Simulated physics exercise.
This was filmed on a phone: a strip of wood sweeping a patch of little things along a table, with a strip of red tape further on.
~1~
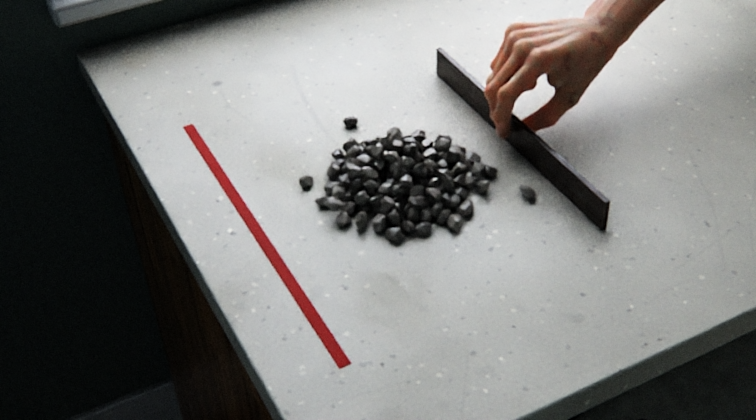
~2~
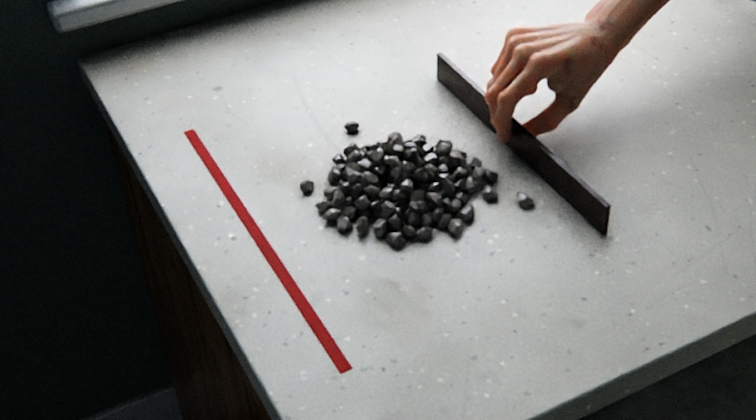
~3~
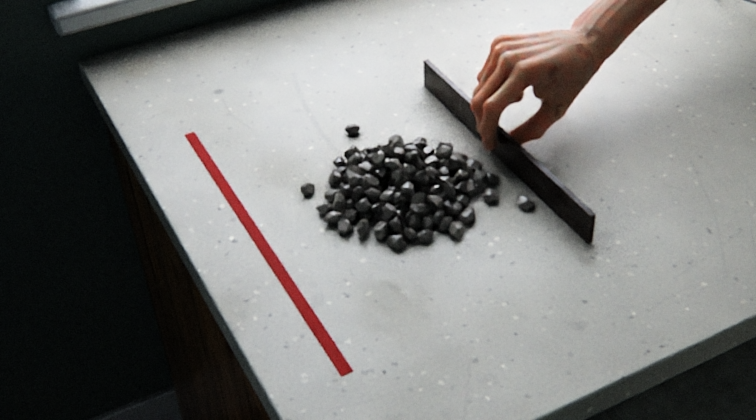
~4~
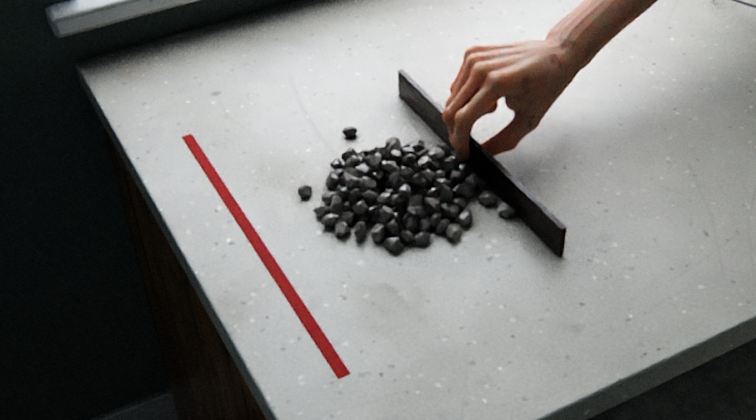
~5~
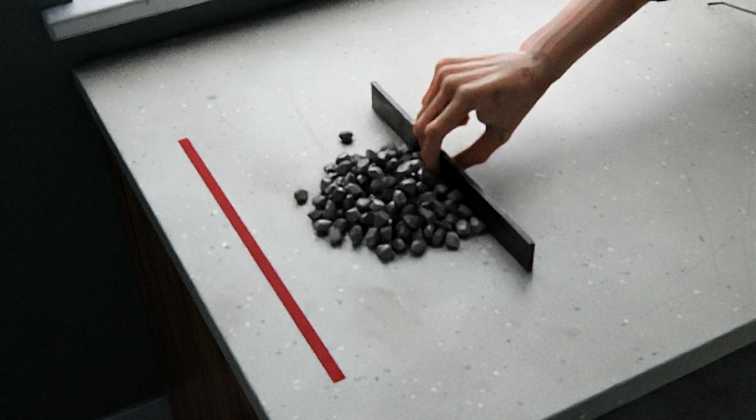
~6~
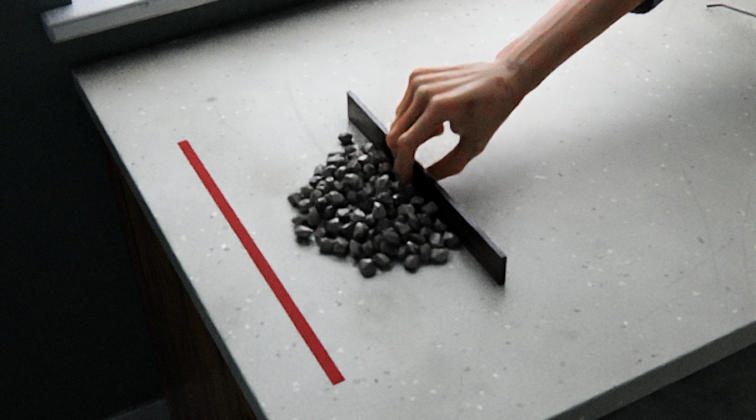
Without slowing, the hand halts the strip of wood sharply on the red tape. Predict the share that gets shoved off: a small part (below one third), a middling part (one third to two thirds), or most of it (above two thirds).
It will be a middling part, one third to two thirds.
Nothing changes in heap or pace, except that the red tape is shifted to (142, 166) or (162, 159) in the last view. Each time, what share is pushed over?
Roughly 100 per cent, and 70 per cent.
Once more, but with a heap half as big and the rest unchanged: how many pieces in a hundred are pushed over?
Expected share: Around 30 %.
Soon, strip of wood still moving, near (330, 196); heap all on the table, its front near (216, 248).
A while on, strip of wood stopped at the red tape; heap about a quarter over the edge.
Towards the end, strip of wood stopped at the red tape; heap about half over the edge.
Finally, strip of wood stopped at the red tape; heap about half over the edge.
